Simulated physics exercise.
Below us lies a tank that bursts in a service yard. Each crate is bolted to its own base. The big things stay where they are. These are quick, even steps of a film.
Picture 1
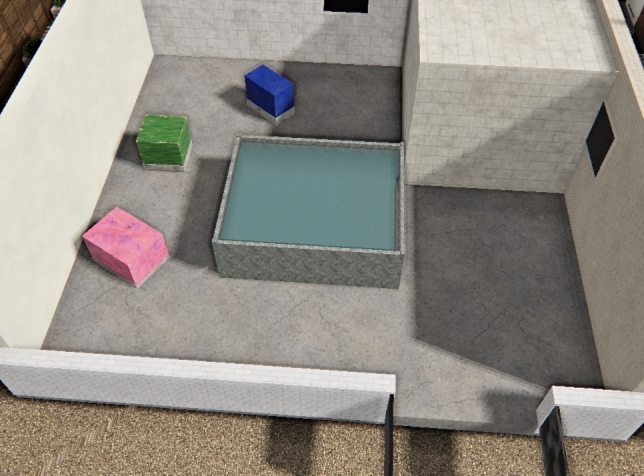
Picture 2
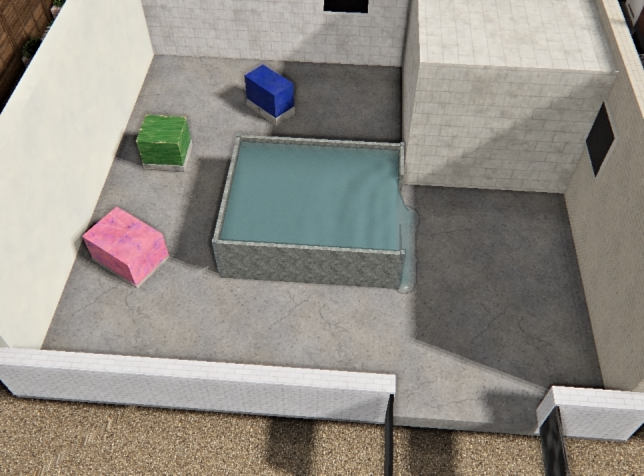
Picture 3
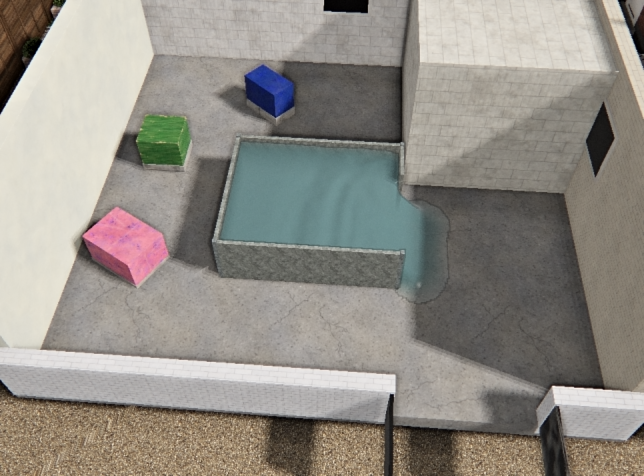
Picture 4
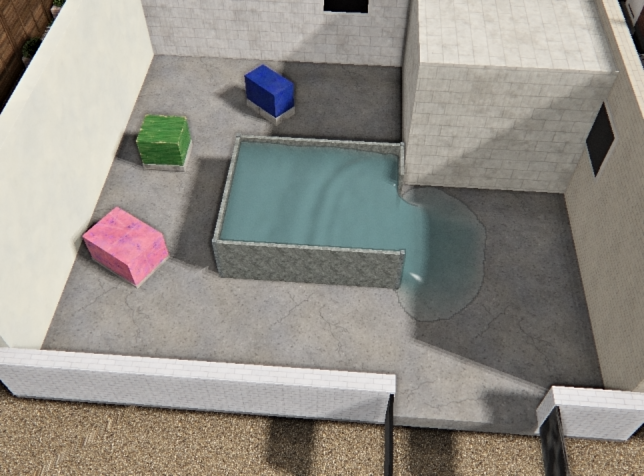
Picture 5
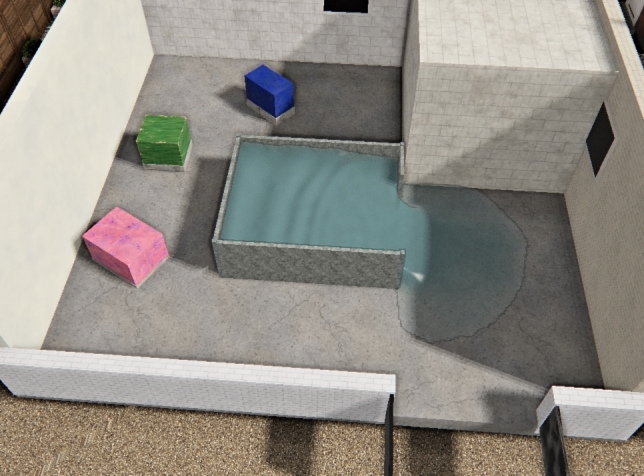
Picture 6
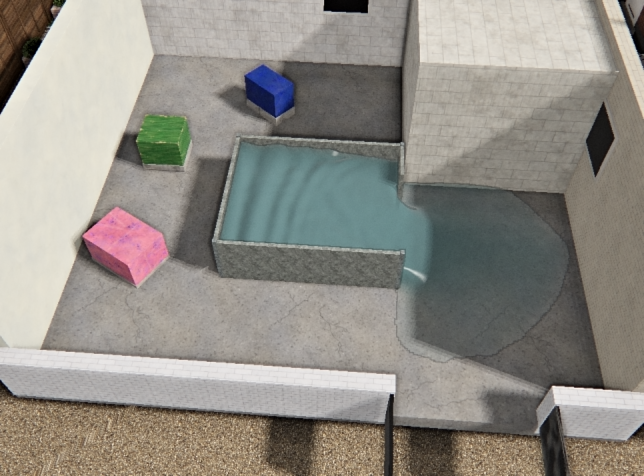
A stone-walled tank of blue-green water stands in the middle of a grey paved service yard, seen from a fixed view high above. Pink, green and blue blocks sit to its left, with a pale block building behind on the right. Water bursts from the tank's right side and spreads across the paving in a widening, rounded sheet towards the right wall, while ripples cross the tank.
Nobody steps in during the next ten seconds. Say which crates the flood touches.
The pink crate gets wet; the blue crate stays dry; the green crate stays dry.
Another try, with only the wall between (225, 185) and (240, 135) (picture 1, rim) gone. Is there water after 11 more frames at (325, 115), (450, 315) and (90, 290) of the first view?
As listed: Clear, not flooded, covered.
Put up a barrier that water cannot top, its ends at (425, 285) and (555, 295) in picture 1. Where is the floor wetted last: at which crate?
Last comes the green one.
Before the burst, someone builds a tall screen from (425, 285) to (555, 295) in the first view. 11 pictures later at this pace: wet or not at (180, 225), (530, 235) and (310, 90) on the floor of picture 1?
In turn: Clear, flooded, not flooded.
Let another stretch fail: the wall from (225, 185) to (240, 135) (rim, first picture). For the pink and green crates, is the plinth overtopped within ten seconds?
Then: The pink one takes water, the green one takes water.
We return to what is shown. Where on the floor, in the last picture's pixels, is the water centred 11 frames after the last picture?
Near (408, 250).
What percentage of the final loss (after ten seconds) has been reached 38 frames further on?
Near 55 in a hundred.
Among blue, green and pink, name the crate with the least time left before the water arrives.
First comes the pink-painted one.
A moment on, water covers 25 % of the floor; the pink crate not reached, the blue crate not reached, the green crate not reached.
Next, water covers 25 % of the floor; the pink crate not reached, the blue crate not reached, the green crate not reached.
Then, water covers 30 % of the floor; the pink crate not reached, the blue crate not reached, the green crate not reached.
Later, water covers 50 % of the floor; the pink crate water round its plinth, the blue crate not reached, the green crate not reached.
In the end, water covers 65 % of the floor; the pink crate was topped, the blue crate stayed above the water, the green crate stayed above the water.
